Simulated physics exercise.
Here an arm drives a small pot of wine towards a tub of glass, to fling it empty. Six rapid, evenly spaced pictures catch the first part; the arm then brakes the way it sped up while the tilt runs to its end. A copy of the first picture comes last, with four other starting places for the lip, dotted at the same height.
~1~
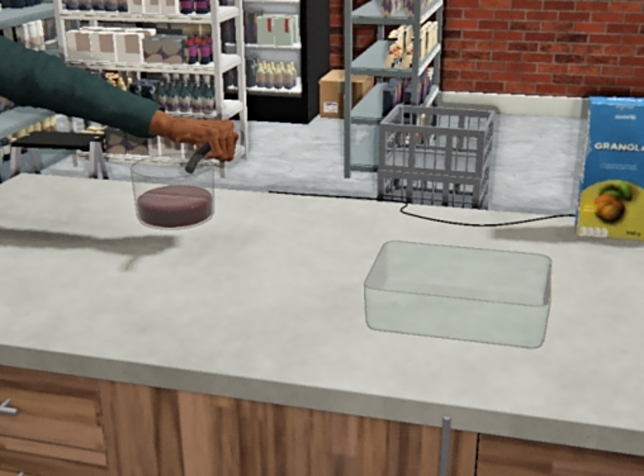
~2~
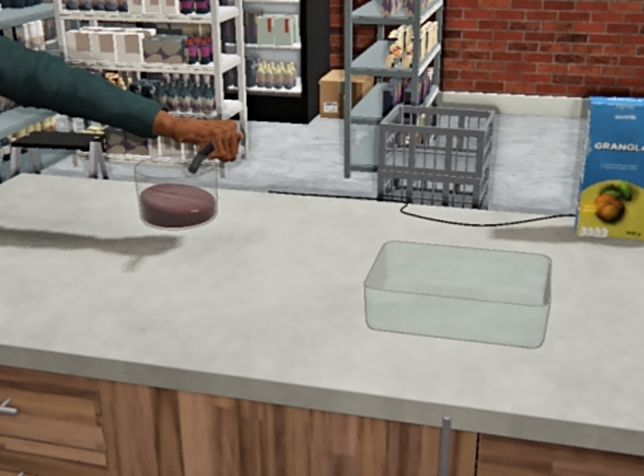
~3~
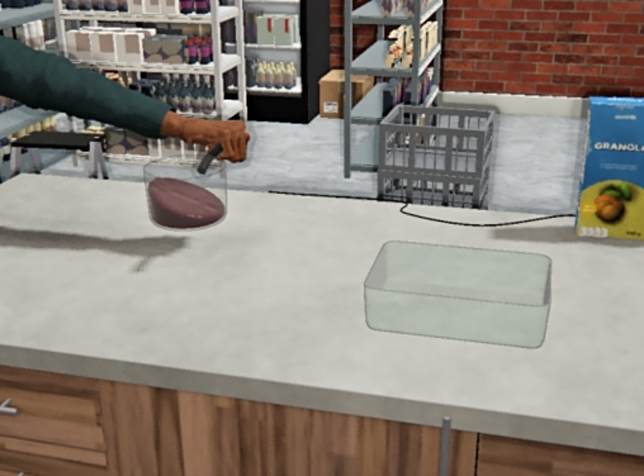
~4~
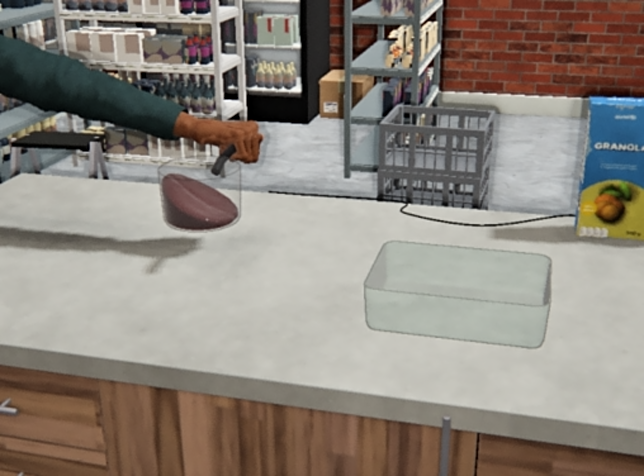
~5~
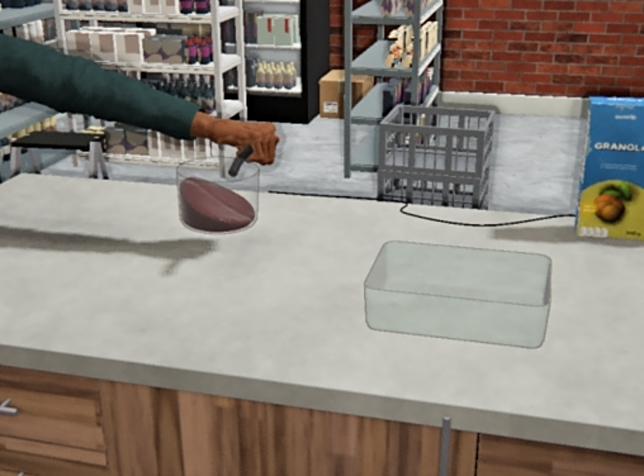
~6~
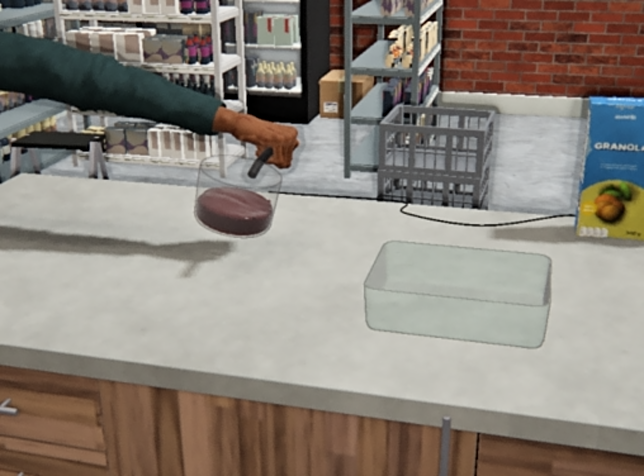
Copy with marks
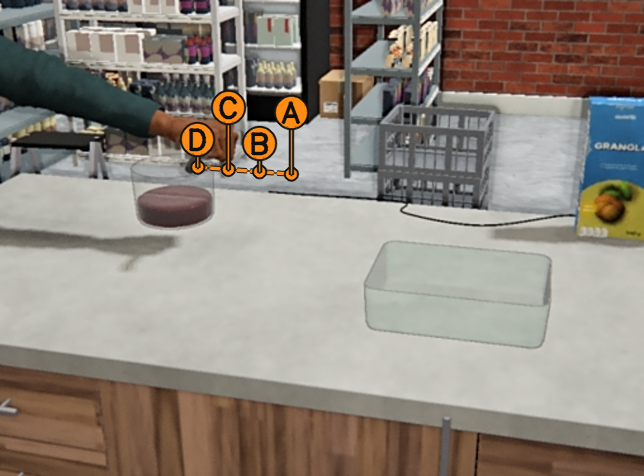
An arm in a dark green sleeve holds a small clear pot of dark red wine by its handle above a pale counter with wooden fronts, seen from slightly above in a shop. A clear glass tub sits right of centre, a blue and yellow granola box at far right, shelves, a grey crate and brick wall behind. The arm carries the pot rightward, the wine sloshing and slanting inside, then tilts it slightly.
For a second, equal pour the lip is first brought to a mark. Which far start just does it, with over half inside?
That is dot B.
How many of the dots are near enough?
Two of the four.
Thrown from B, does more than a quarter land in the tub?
Yes.
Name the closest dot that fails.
C.
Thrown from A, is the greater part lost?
No, that is safe.
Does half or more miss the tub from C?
Yes.
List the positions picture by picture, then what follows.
Upright, lip at (209, 168); tub from (366, 326) to (544, 347); nothing has left yet, in the first frame.
Upright, lip at (212, 168); nothing has left yet, in the second frame.
Upright, lip at (222, 169); nothing has left yet, in the third frame.
Upright, lip at (236, 170); nothing has left yet, in the fourth frame.
Tipped about 2°, lip at (255, 173); nothing has left yet, in the fifth frame.
Tipped about 13°, lip at (279, 182); nothing has left yet, in the sixth frame.
On the marked copy, A at (291, 174); B at (259, 171); C at (228, 169); D at (197, 167).
For dot A, about 88 % lands in the tub, 3 % falls short and 9 % goes beside or beyond.
For dot B, about 66 % lands in the tub, 28 % falls short and 7 % goes beside or beyond.
For dot C, about 33 % lands in the tub, 63 % falls short and 4 % goes beside or beyond.
For dot D, about 6 % lands in the tub, 93 % falls short.
